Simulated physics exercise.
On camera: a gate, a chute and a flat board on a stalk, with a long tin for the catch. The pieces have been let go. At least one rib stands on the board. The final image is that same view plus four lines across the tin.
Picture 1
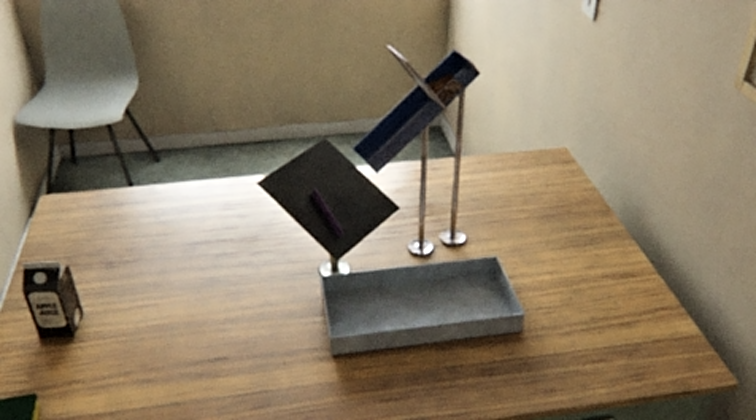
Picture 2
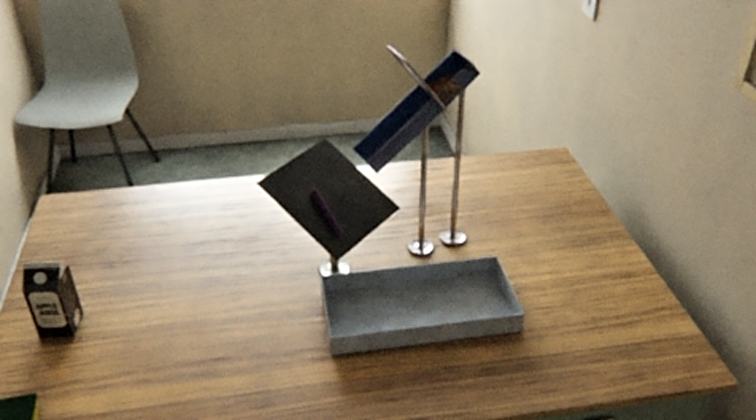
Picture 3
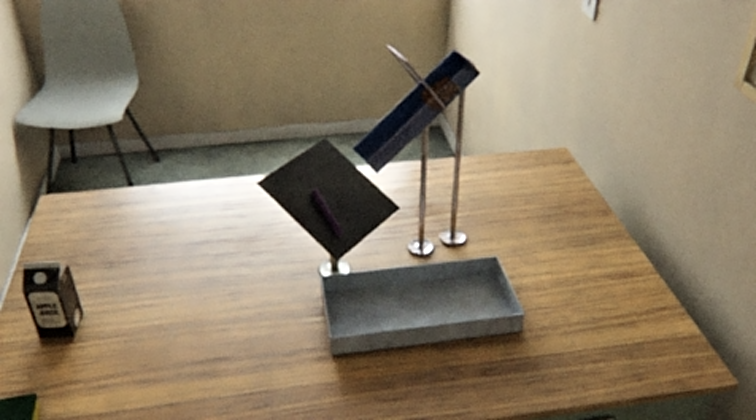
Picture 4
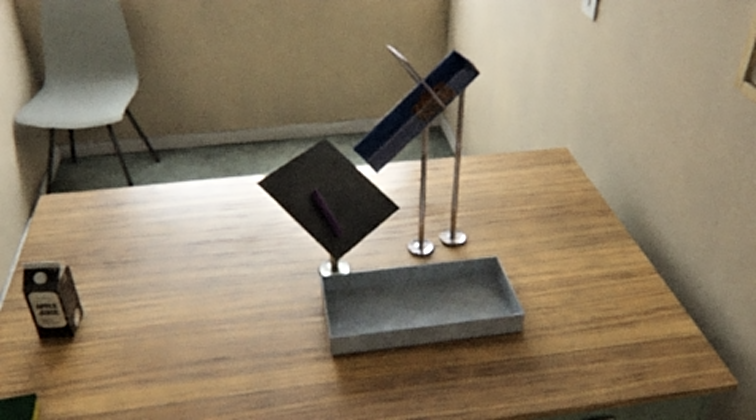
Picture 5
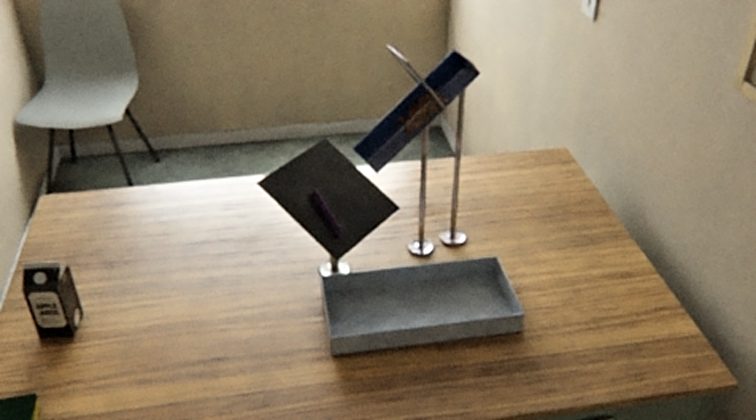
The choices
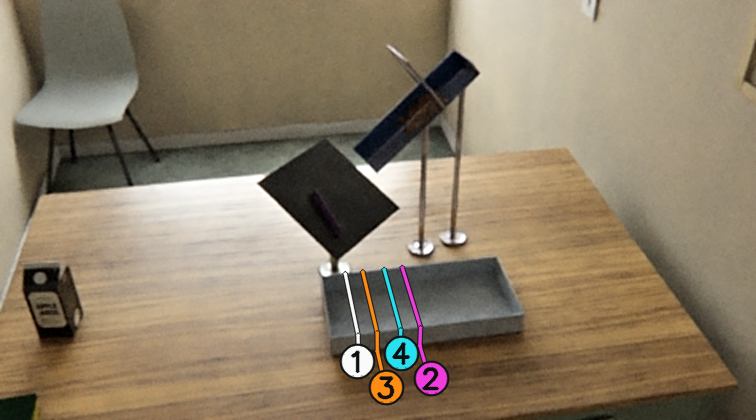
On a wooden table, small brown pieces sliding slowly down a tilted blue chute above a dark ribbed board and empty grey tray.
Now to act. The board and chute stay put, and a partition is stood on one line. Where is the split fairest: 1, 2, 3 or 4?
Take 4.
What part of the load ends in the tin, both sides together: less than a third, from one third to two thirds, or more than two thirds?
More than two thirds.
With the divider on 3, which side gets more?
Right.
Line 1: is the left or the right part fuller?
More lands on the right.
On the marked copy, line 1 crosses the front rim at (357, 334); line 2 crosses the front rim at (420, 326); line 3 crosses the front rim at (377, 332); line 4 crosses the front rim at (400, 329).
For line 1, of what is caught, none on the left of the divider, all on the right.
For line 2, of what is caught, most on the left of the divider, a small part on the right.
For line 3, of what is caught, a small part on the left of the divider, nearly all on the right.
For line 4, of what is caught, about two thirds on the left of the divider, about a quarter on the right.
